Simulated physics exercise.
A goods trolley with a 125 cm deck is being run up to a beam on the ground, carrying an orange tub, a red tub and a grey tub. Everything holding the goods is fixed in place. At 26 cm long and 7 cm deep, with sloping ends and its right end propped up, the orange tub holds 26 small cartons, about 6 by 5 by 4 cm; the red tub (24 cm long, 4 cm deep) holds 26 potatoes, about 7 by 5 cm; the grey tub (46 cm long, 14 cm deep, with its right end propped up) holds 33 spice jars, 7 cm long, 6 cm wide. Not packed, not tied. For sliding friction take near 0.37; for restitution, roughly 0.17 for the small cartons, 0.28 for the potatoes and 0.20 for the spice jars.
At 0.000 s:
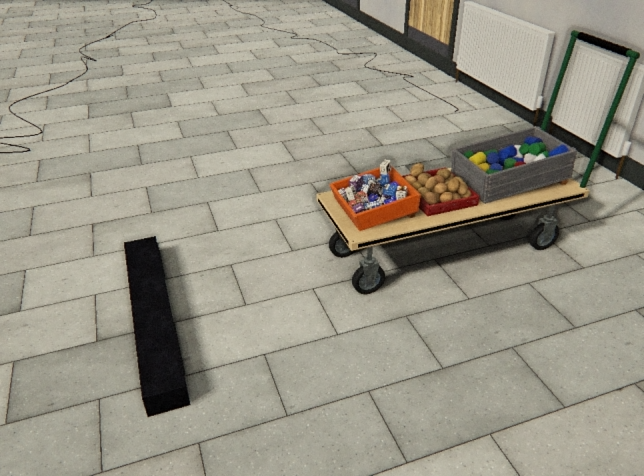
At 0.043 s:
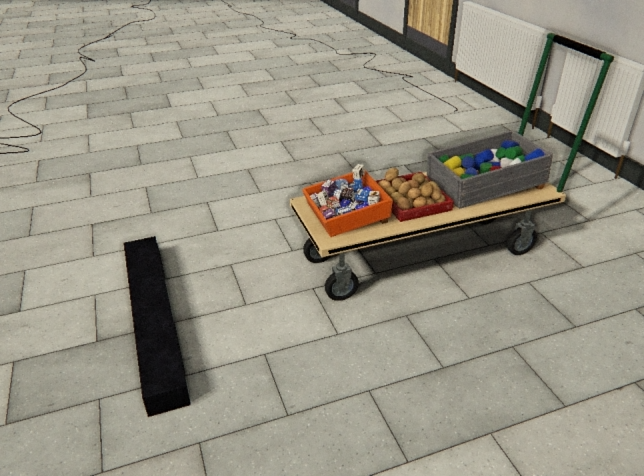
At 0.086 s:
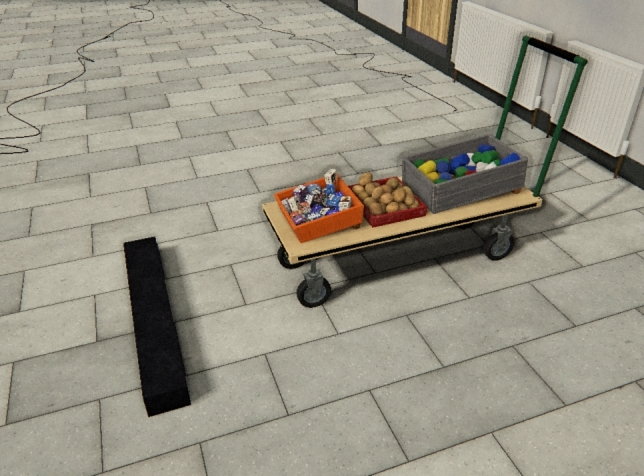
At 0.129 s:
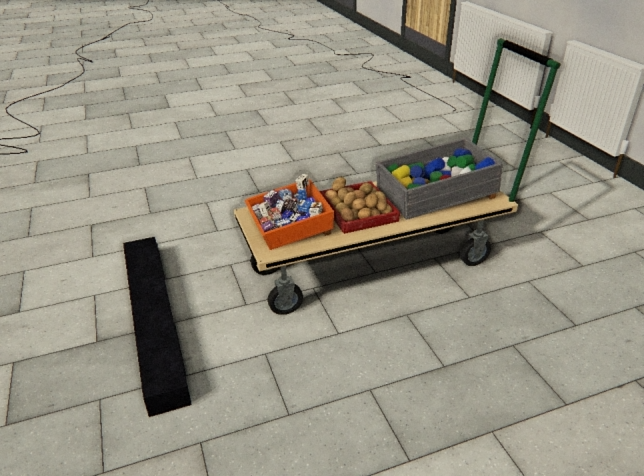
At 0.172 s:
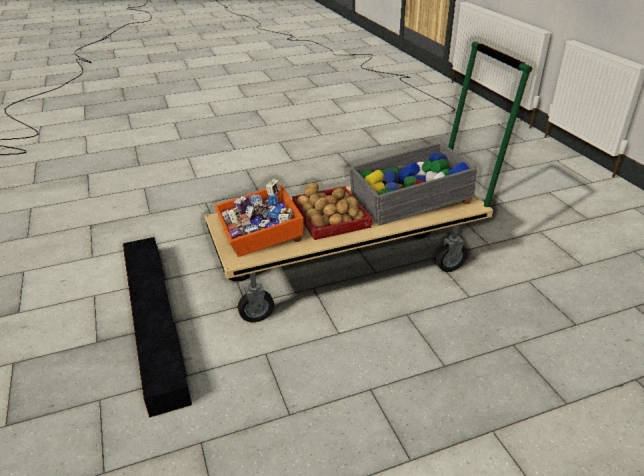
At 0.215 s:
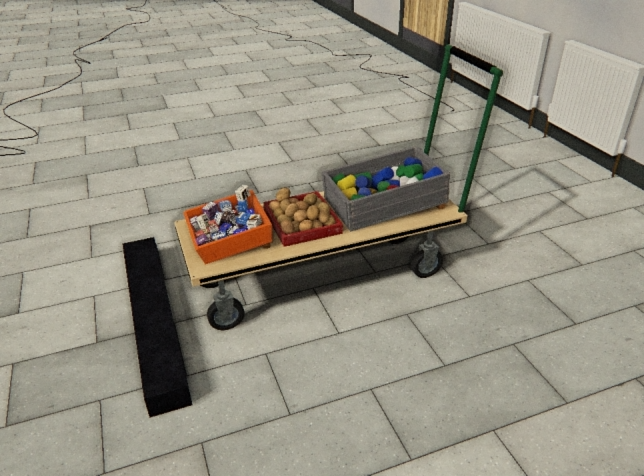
A flat trolley with a green handle rolls leftward across a grey tiled floor, carrying an orange tub of small cartons, a red tub of potatoes and a grey tub of colourful jars. It steadily closes the gap to a black beam on the ground, its load still aboard.
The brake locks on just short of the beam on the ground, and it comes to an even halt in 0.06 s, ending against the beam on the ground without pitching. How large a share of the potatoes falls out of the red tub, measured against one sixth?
The part that ends up outside is going to be too big to fit in a sixth.
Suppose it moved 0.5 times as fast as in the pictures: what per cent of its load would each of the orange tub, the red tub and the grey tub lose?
In that case the orange tub sheds 10 per cent, the red tub 20 per cent and the grey tub 0 per cent.
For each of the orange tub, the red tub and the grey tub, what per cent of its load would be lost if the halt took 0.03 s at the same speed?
Orange tub 30 %, red tub 40 %, grey tub 0 %.
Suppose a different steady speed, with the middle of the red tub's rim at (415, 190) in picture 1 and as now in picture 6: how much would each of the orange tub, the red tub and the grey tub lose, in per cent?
That would give orange tub 20 %, red tub 30 % and grey tub 0 %.
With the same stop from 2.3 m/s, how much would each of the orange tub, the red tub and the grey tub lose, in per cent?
Then the orange tub sheds 20 per cent of its load, the red tub 20 per cent, and the grey tub 0 per cent.
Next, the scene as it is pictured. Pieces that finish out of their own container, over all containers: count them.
Estimate: About 20.
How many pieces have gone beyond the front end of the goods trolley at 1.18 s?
Close to 8.
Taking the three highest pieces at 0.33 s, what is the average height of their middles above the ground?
About 54 cm up, on average.
After 0.23 s, the brake bites.
After 0.33 s, 0 of 26 out of the orange tub, 6 of 26 out of the red tub and 0 of 33 out of the grey tub.
After 0.45 s, 5 of 26 out of the orange tub, 9 of 26 out of the red tub and 0 of 33 out of the grey tub.
After 0.68 s, 9 of 26 out of the orange tub, 8 of 26 out of the red tub and 1 of 33 out of the grey tub.
Outcome (at 1.18 s), 9 of 26 out of the orange tub, 9 of 26 out of the red tub and 1 of 33 out of the grey tub. Asked share, 9 of 26, 35 per cent.
